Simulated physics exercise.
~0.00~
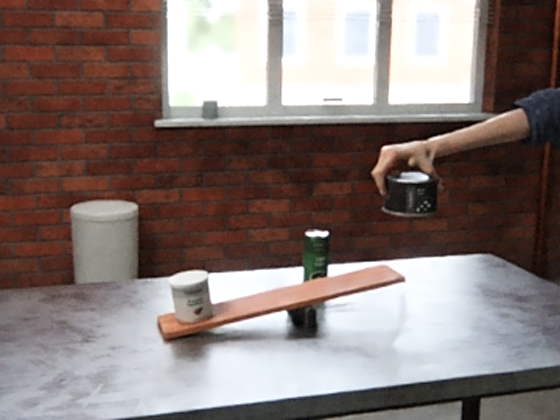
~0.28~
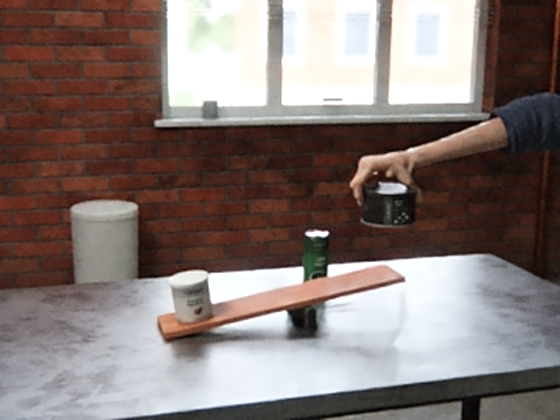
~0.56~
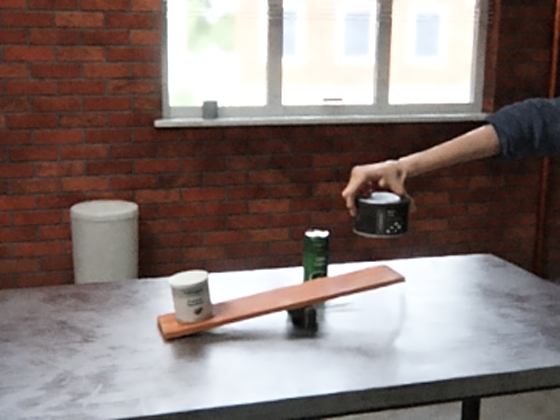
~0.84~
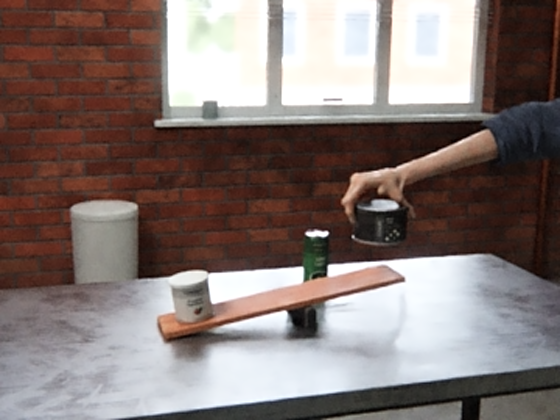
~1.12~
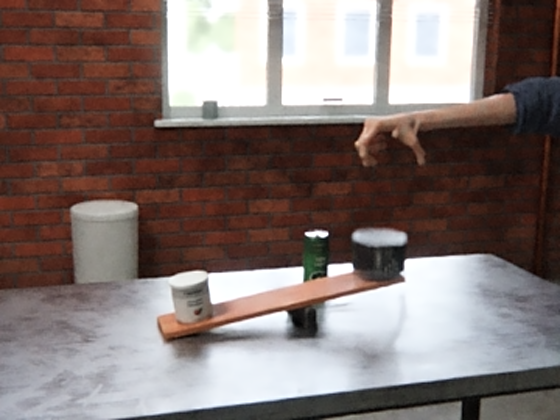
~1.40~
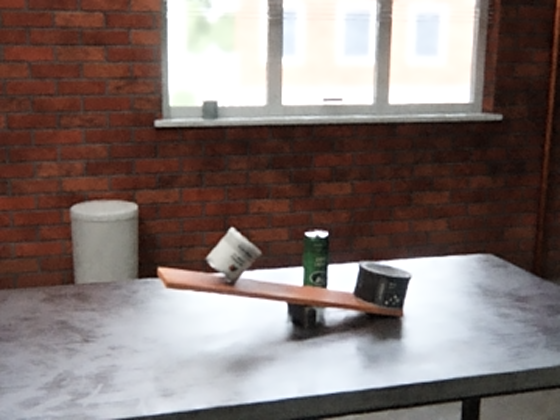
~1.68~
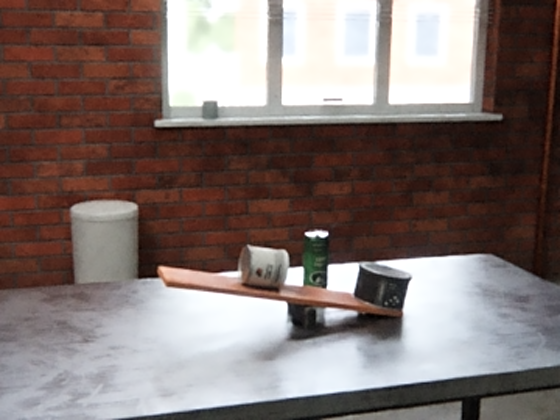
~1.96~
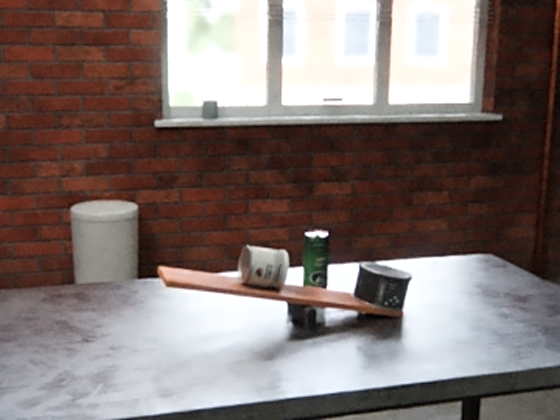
A hand drops a black tub on a plank, which tips, toppling the white tin.
